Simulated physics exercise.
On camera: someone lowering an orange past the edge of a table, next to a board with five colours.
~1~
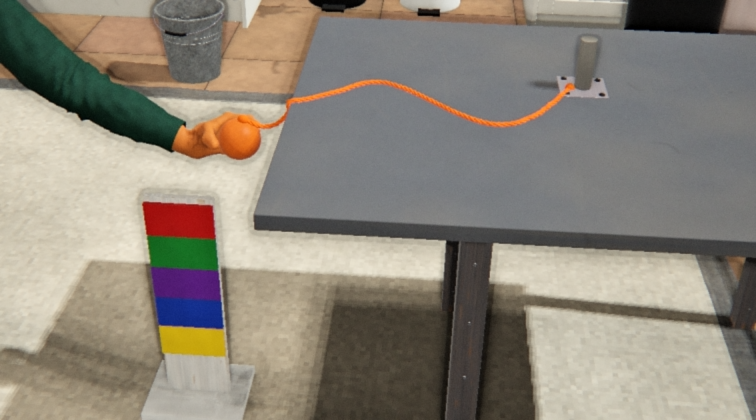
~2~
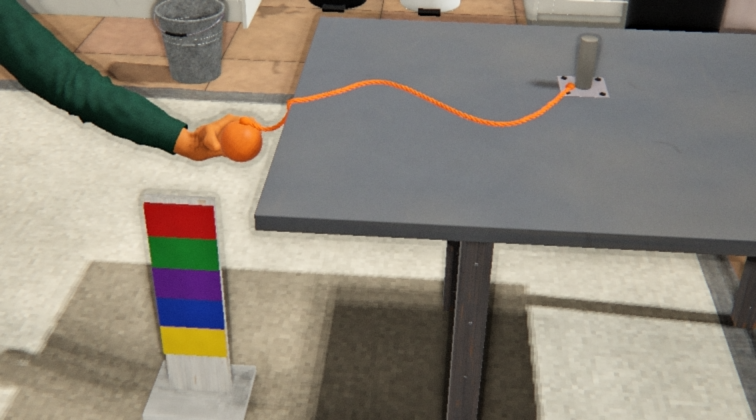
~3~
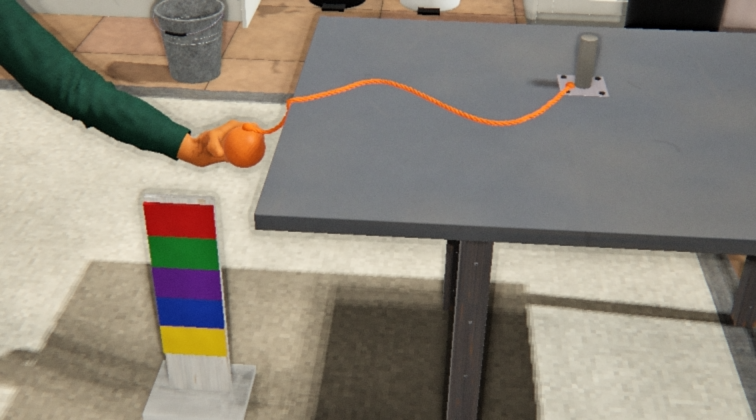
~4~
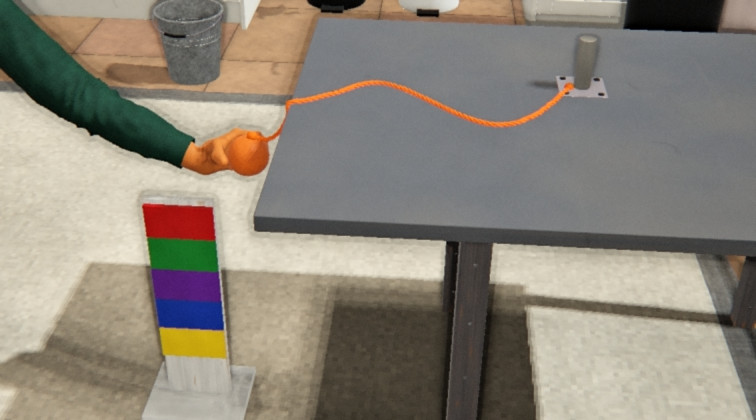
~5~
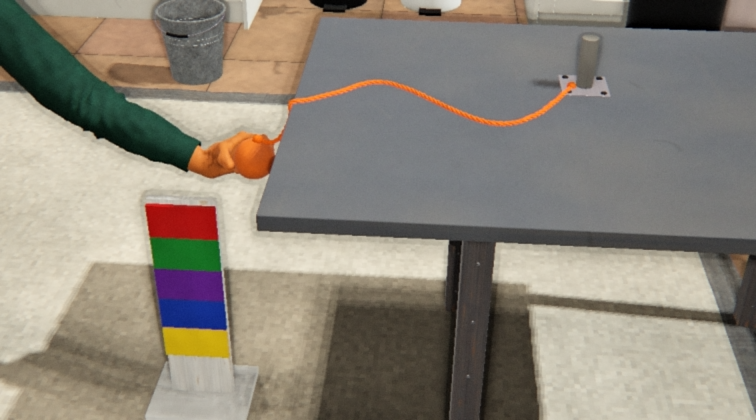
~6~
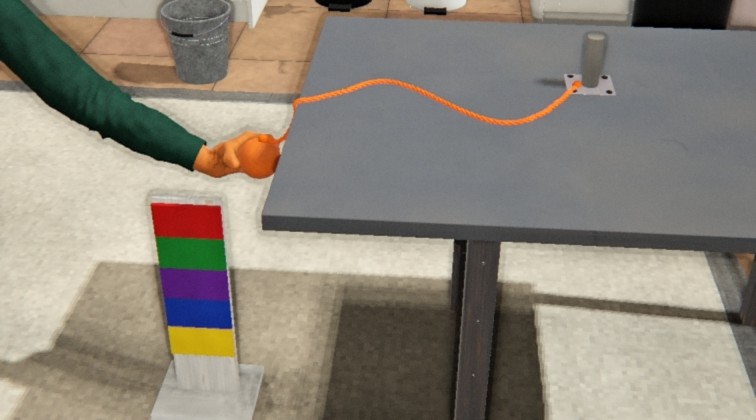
An orange ball held in a gloved hand moves slightly down and right near the table's left edge, while the orange cord tied to a metal post lies in curves across the tabletop, beside a standing multicoloured striped panel.
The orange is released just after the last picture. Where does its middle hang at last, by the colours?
At green.
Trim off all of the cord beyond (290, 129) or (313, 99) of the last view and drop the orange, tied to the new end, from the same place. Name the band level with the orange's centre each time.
Taking them in turn: Red; none, it hangs higher.
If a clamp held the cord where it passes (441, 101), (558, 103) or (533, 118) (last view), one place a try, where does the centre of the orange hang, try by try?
The places are (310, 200), (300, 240) and (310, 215).
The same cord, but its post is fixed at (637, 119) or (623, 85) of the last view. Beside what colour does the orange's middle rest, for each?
One after the other, red; red.
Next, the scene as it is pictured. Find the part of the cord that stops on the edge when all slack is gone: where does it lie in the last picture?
At (373, 82), roughly.
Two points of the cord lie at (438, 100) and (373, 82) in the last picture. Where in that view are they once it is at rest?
At (378, 97), then (298, 106).
Soon after, orange near (329, 251); level with green.
Then, orange near (285, 251); level with green.
At rest, orange near (296, 254); level with green. Its centre hangs level with the green band.
